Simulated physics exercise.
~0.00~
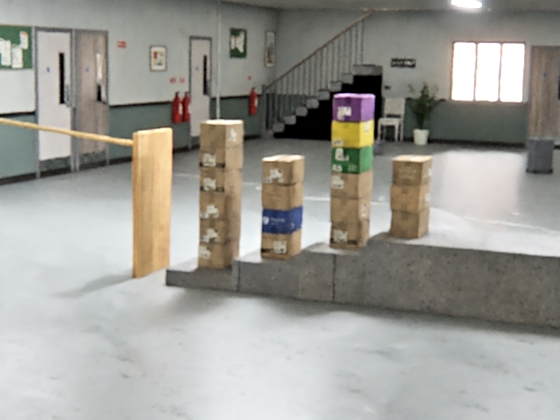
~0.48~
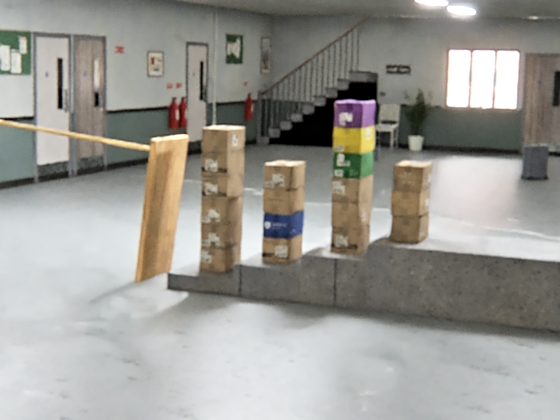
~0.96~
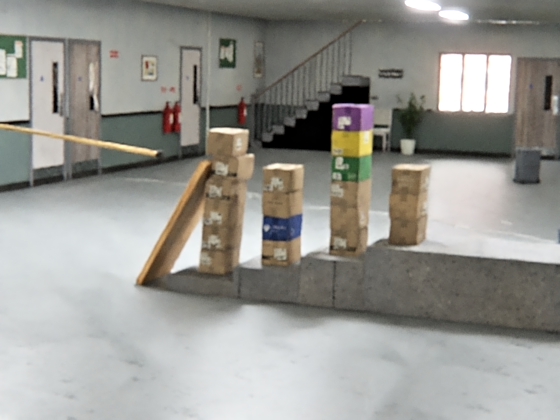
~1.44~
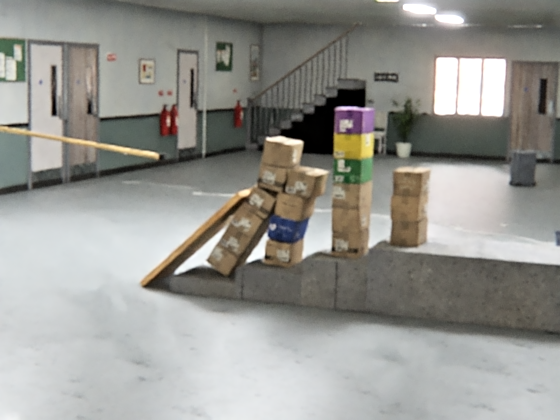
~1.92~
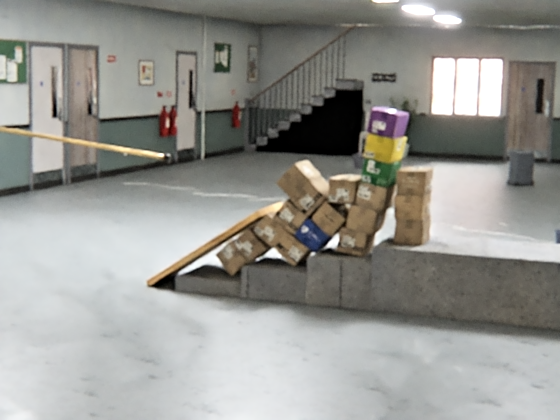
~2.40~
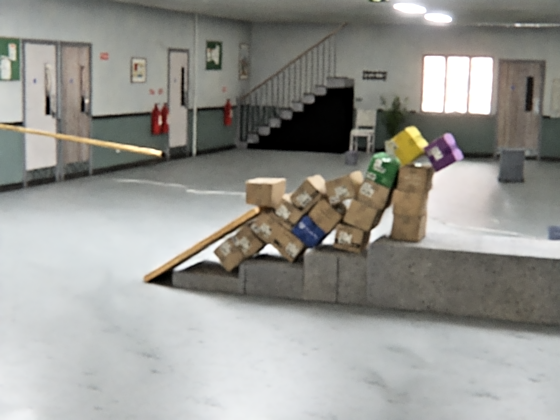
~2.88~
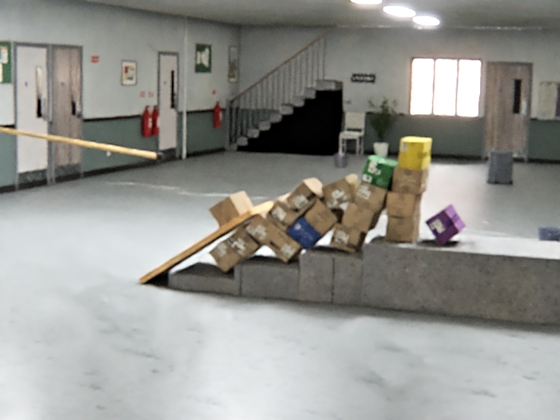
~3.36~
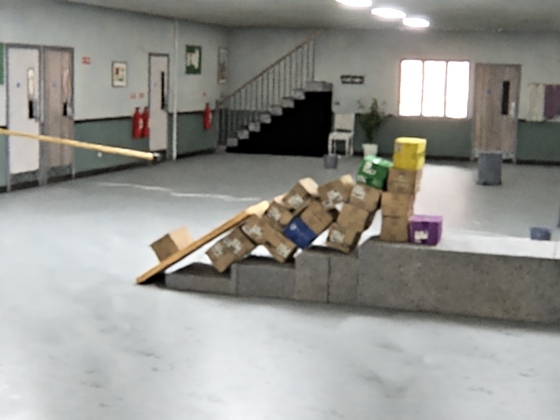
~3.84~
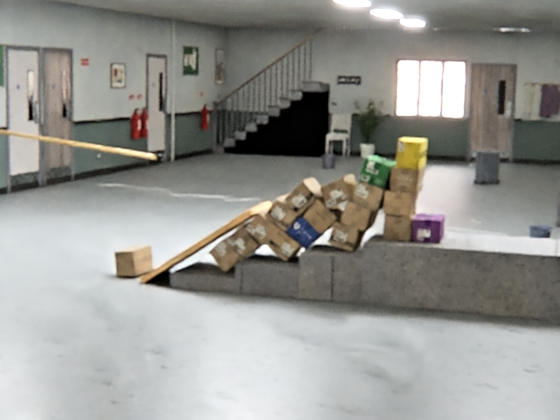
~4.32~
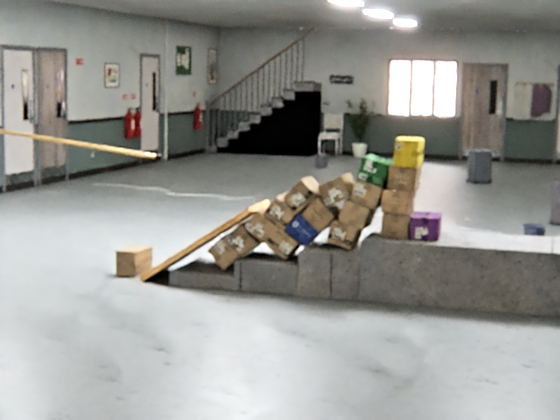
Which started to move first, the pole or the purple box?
The pole started to move first, pushing the board over. The purple box only began to move later, once the falling boxes reached its stack.
